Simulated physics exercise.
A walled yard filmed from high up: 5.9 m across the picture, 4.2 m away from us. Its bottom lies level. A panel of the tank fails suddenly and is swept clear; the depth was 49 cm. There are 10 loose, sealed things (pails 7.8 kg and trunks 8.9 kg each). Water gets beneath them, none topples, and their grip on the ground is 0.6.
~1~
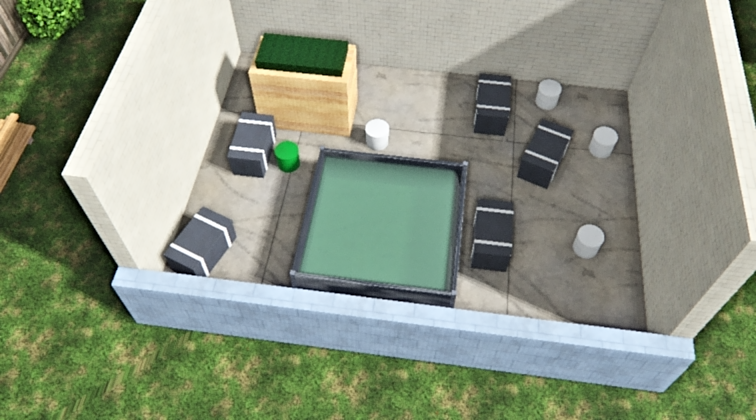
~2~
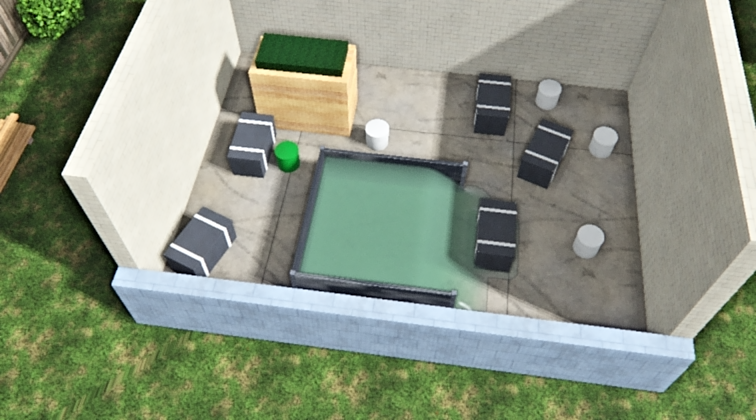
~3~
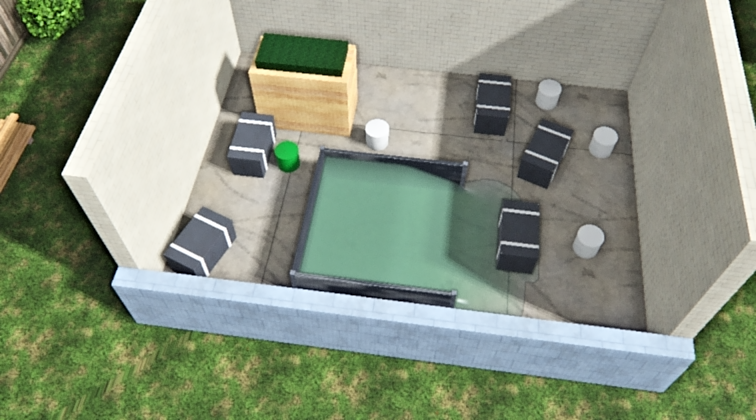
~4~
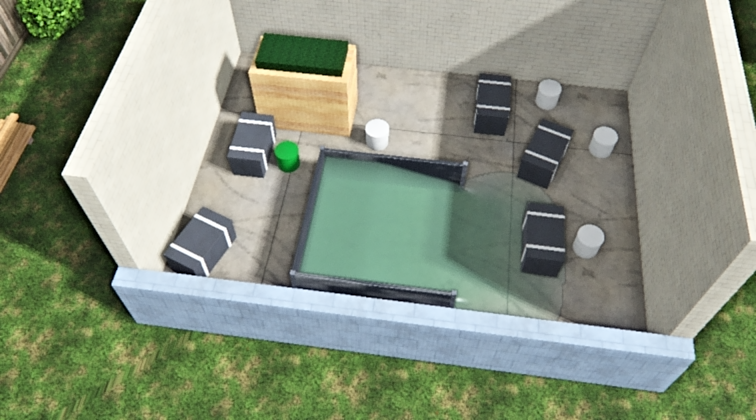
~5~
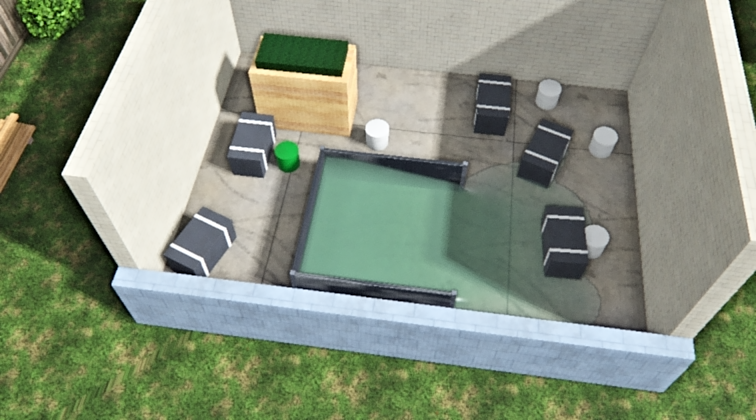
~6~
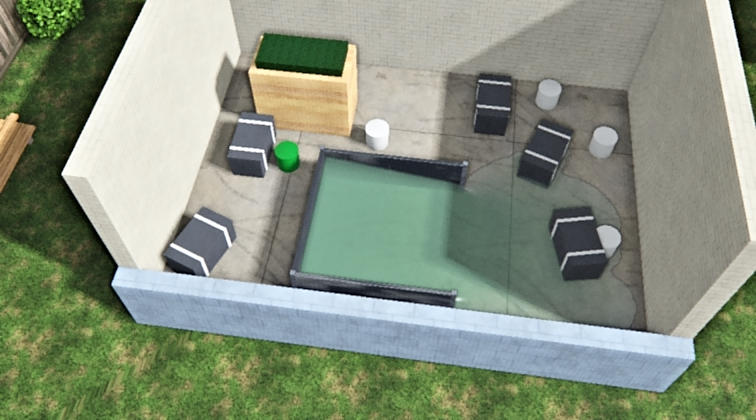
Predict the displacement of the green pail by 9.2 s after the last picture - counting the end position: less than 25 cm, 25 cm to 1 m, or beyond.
Green pail stays put.
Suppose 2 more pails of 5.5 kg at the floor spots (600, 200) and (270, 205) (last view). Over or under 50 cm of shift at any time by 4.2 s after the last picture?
In turn: Past it, under.
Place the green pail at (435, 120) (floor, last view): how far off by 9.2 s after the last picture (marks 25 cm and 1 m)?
It ends far away.
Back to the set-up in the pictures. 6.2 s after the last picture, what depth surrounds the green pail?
Roughly 3 cm.
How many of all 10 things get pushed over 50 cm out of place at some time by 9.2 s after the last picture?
9 of them.
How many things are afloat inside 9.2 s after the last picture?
5 of them.
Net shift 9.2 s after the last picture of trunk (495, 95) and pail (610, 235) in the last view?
In turn: 200 cm, 300 cm.
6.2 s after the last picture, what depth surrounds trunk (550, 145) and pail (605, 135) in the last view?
Roughly 9 and 18 cm.
Then, 1.2 s after the last picture the green pail is near (287, 150), 0.0 m from its start, aground; 3 afloat.
Then, 3.8 s after the last picture the green pail is near (287, 150), 0.0 m from its start, aground; 4 afloat.
Then, 6.2 s after the last picture the green pail is near (287, 150), 0.0 m from its start, aground; 5 afloat.
Then, 9.2 s after the last picture the green pail is near (287, 150), 0.0 m from its start, aground; 5 afloat.
